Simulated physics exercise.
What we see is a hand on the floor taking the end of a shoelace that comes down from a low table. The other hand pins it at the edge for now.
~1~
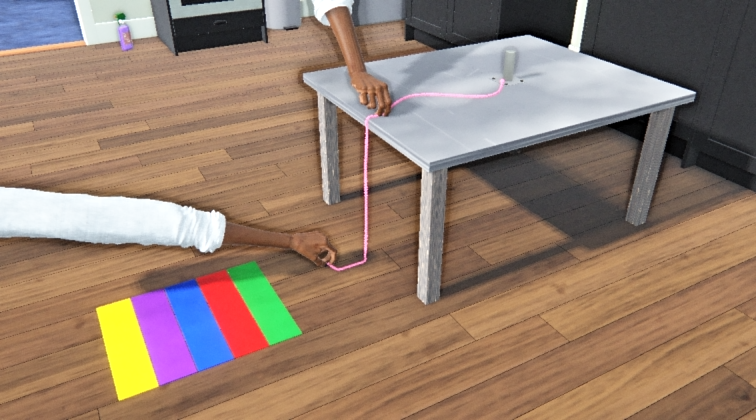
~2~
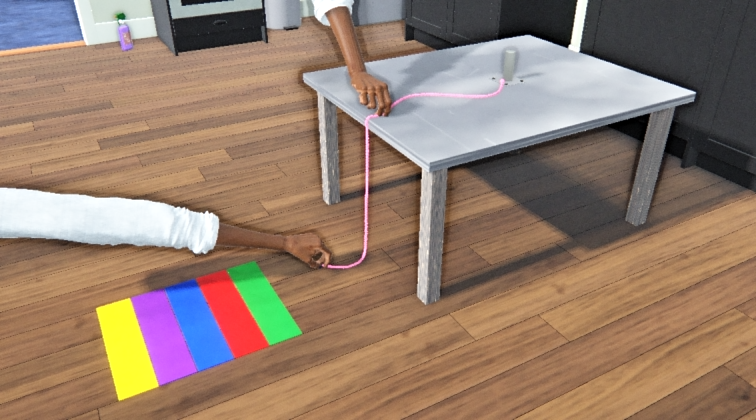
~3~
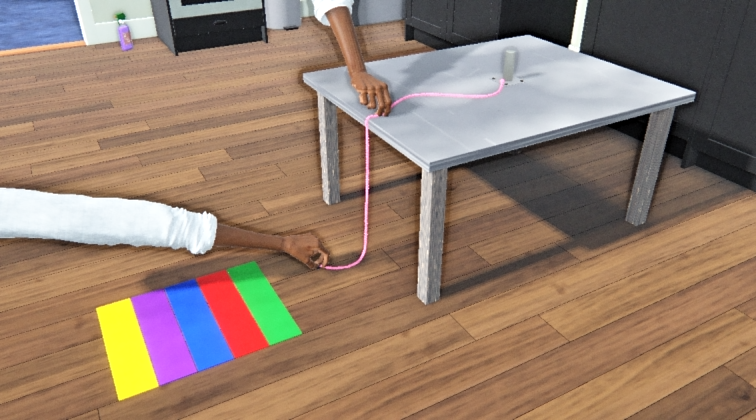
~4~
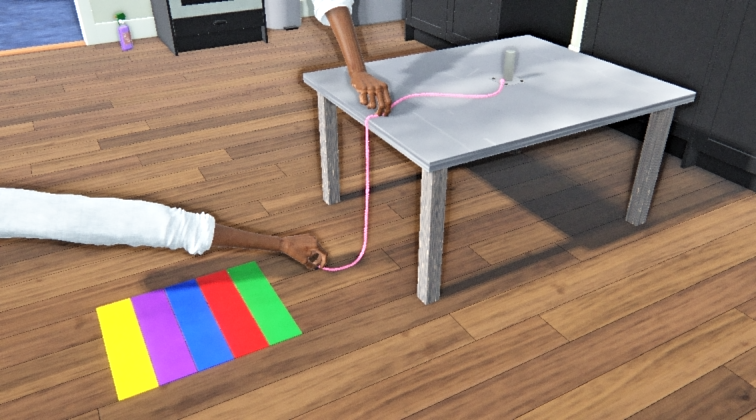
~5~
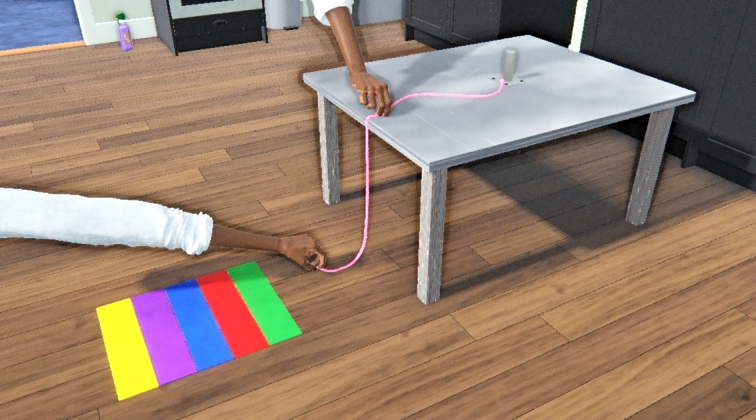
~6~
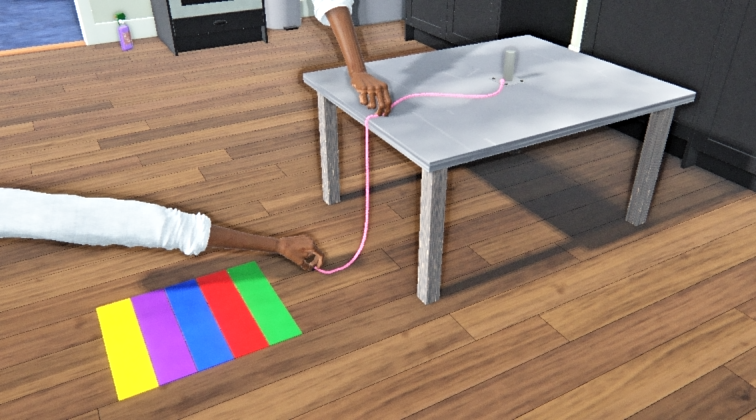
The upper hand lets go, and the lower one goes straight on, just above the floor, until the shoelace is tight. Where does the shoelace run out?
It halts on the blue strip.
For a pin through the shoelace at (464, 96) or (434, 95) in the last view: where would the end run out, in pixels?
About (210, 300) and (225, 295).
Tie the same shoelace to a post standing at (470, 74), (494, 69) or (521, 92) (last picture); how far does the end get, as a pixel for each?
Try by try, around (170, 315), (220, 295) and (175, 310).
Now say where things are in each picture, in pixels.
End (328, 264); green (277, 324); red (244, 336); blue (209, 348); purple (173, 361); yellow (134, 375), in the first frame.
End (323, 265); shoelace through (500, 91) (446, 95) (395, 104) (367, 138) (367, 197) (365, 250), in the second frame.
End (321, 266), in the third frame.
End (319, 266); shoelace through (500, 91) (446, 95) (395, 104) (367, 138) (367, 197) (363, 251), in the fourth frame.
End (317, 267), in the fifth frame.
End (315, 268); shoelace through (500, 91) (446, 95) (395, 104) (367, 138) (367, 197) (359, 251), in the sixth frame.
Soon after, end near (251, 288); over green.
Then, end near (215, 300); over red.
At full stretch, end near (193, 307); over blue. Over blue.
